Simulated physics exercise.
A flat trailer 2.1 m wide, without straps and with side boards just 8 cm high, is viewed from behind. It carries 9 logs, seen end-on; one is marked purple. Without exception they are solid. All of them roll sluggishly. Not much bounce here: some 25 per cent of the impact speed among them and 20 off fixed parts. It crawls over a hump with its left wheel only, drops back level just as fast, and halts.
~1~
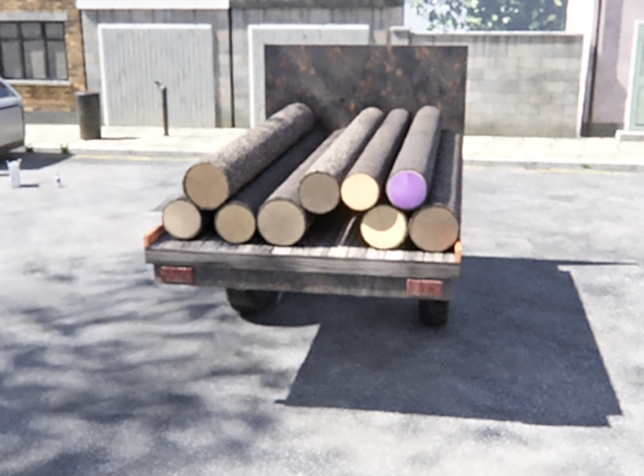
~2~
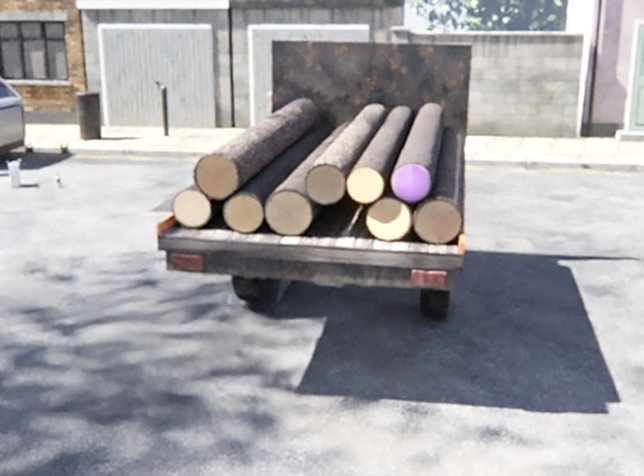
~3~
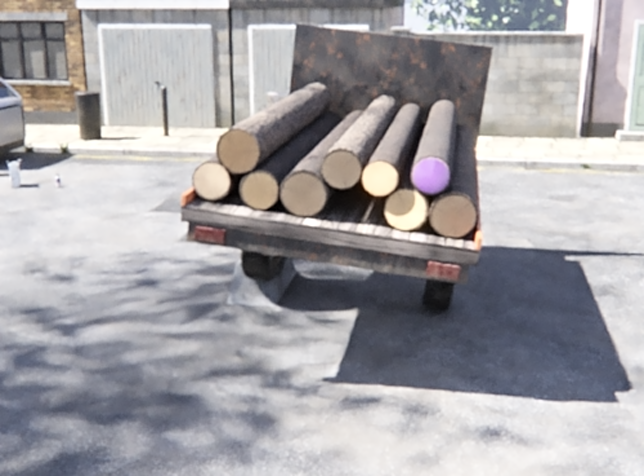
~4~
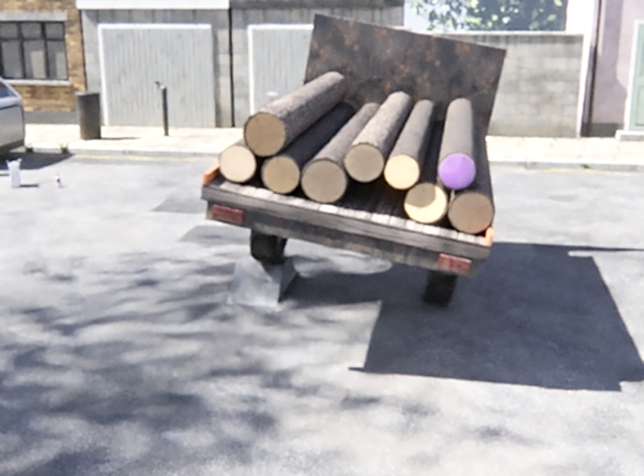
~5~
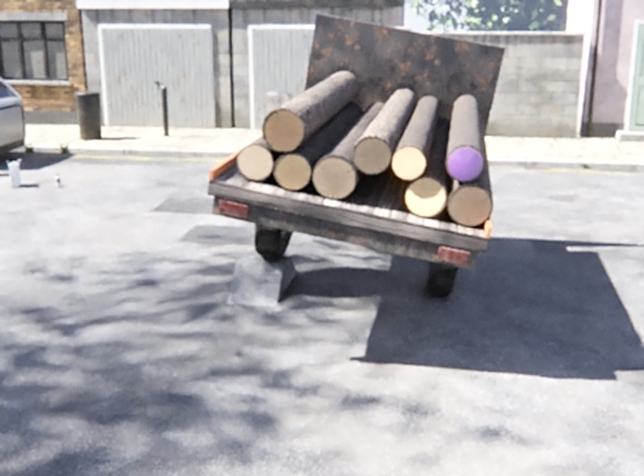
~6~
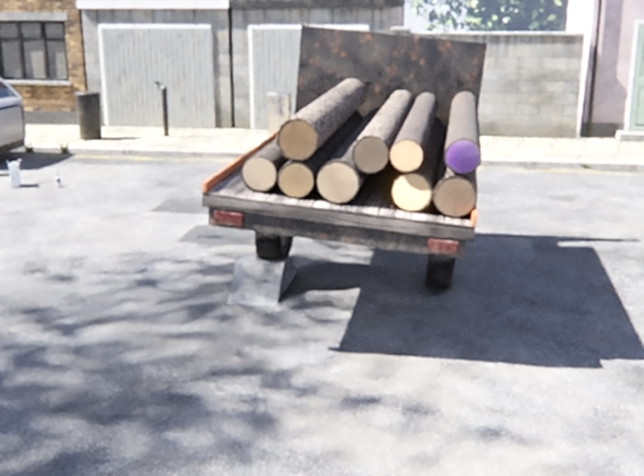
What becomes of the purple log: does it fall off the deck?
The purple log does so.
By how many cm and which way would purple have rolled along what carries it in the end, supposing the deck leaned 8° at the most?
It would end up about 0 cm to the right.
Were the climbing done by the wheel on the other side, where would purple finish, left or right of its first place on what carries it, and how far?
It would finish around 15 centimetres left of its start.
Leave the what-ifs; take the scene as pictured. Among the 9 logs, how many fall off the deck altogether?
Counted up, it is 1.
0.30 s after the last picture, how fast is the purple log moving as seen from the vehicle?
Roughly 1.0 m/s.
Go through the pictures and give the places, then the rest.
In the first frame, purple (407, 190); 5 of the 9 make up the bottom layer.
In the second frame, purple (412, 183); the deck slopes 1° down to the right.
In the third frame, purple (431, 176); the deck slopes 6° down to the right.
In the fourth frame, purple (457, 172); the deck slopes 10° down to the right.
In the fifth frame, purple (465, 164); the deck slopes 10° down to the right.
In the sixth frame, purple (463, 157); the deck slopes 5° down to the right.
Another 0.3 s on from the last picture, purple is dropping off the right side; 1 of 9 is off.
Another 0.5 s on from the last picture, purple is dropping off the right side; 1 of 9 is off.
In the end (2.2 s after the last picture), purple is on the ground to the right; 1 of 9 is off.
